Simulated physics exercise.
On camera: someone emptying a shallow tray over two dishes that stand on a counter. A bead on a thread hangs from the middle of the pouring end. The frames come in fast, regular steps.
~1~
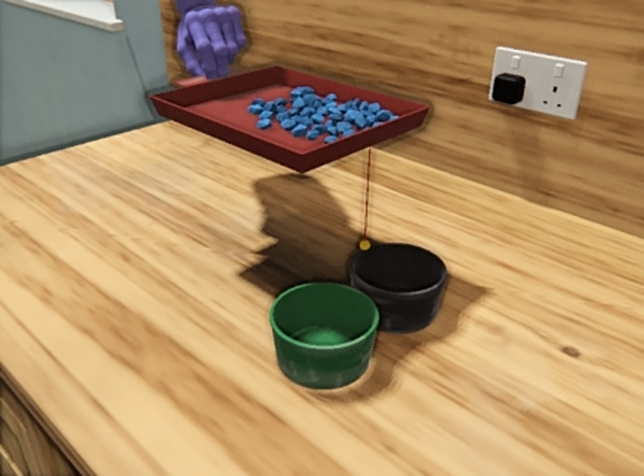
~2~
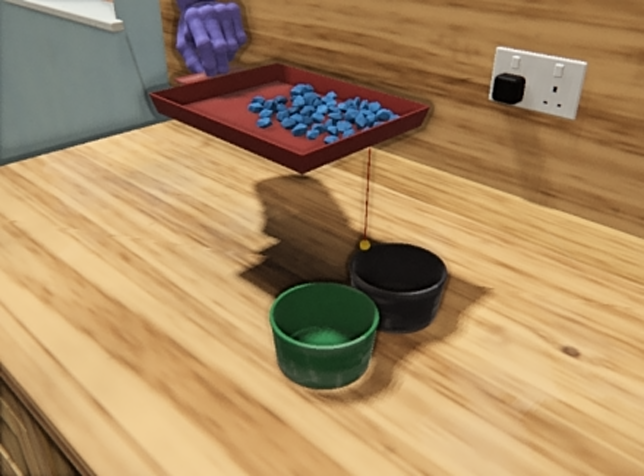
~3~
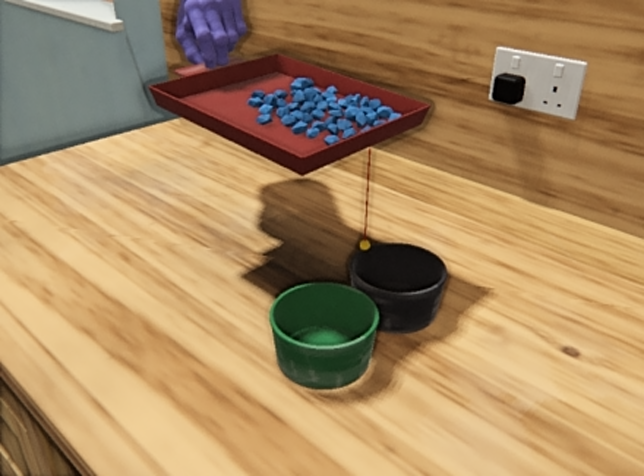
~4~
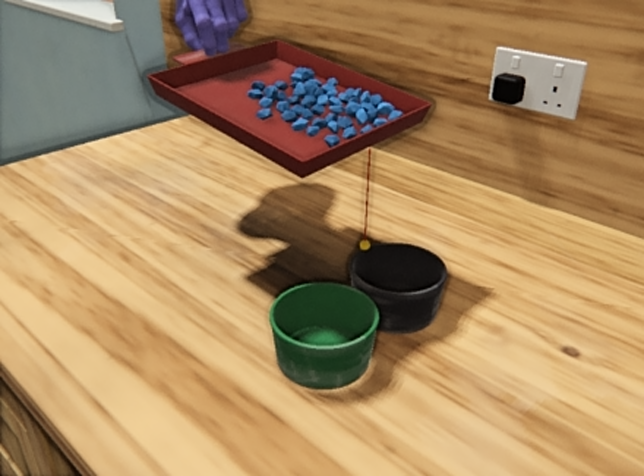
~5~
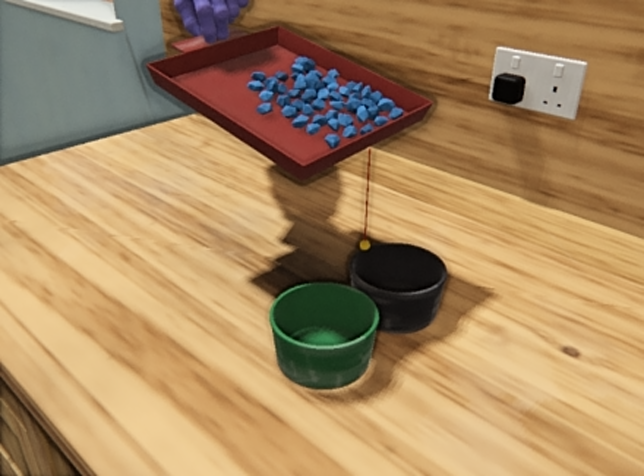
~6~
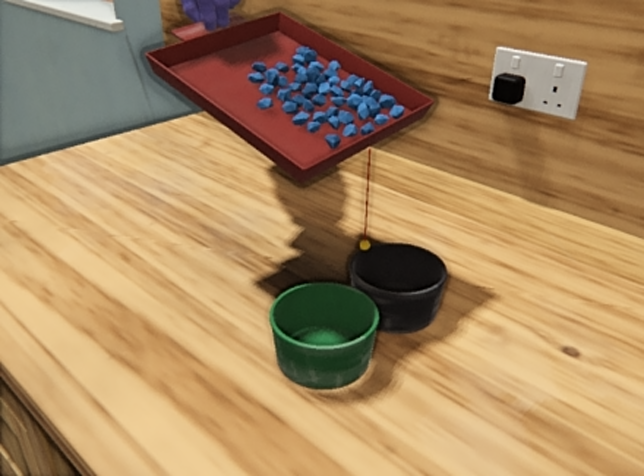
A shallow red tray scattered with blue stones is held by a purple-gloved hand above a pale wooden counter, seen from a fixed, slightly raised view. Below it stand a green dish at left and a black one behind at right, near a thread with a yellow bead and a white wall socket. The tray's far side rises steadily, its near left corner dipping slightly, while the stones stay bunched together.
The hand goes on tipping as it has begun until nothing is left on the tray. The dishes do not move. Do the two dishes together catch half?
The two hold over half of the load.
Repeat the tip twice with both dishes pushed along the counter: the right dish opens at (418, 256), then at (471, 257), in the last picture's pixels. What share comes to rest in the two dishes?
Roughly 80 per cent, and 20 per cent.
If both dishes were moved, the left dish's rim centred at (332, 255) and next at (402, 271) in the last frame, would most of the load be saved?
One: Less than half. Two: The smaller part.
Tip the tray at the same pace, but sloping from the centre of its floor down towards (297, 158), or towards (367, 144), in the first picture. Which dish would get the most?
At the first place left, at the second right.
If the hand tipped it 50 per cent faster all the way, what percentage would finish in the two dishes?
Some 80 per cent.
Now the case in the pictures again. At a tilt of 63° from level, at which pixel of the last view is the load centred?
Near (337, 127).
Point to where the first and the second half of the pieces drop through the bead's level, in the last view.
Around (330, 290) and then (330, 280).
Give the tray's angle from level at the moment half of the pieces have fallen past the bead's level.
Roughly 100°.
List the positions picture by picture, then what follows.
In the first picture, corners of the pouring end (302, 150) and (422, 106), level; middle of the load (322, 112), aquarium stones; left dish (363, 355); right dish (435, 303); bead on its thread (365, 245).
In the second picture, corners of the pouring end (302, 151) and (423, 106), level; middle of the load (322, 110).
In the third picture, corners of the pouring end (303, 153) and (423, 105), tipped barely, lowest at the left corner; middle of the load (322, 106).
In the fourth picture, corners of the pouring end (303, 157) and (424, 103), tipped a little, lowest at the left corner; middle of the load (323, 100).
In the fifth picture, corners of the pouring end (304, 160) and (426, 102), tipped a little, lowest at the left corner; middle of the load (324, 94).
In the sixth picture, corners of the pouring end (304, 164) and (427, 100), tipped clearly, lowest at the left corner; middle of the load (324, 88); left dish (363, 355); right dish (435, 303).
Just after the last frame, tray tipped steeply; every one on the tray.
A moment on, tray tipped past a quarter turn; about a tenth on the tray; roughly half in the left dish; about a tenth in the right dish; just a few outside both; roughly a quarter in the air.
Further on, tray tipped past a quarter turn; the larger part in the left dish; about a tenth in the right dish; about a tenth outside both; just a few in the air.
When it is over, tray tipped past a quarter turn; the larger part in the left dish; about a tenth in the right dish; about a tenth outside both; just a few in the air.
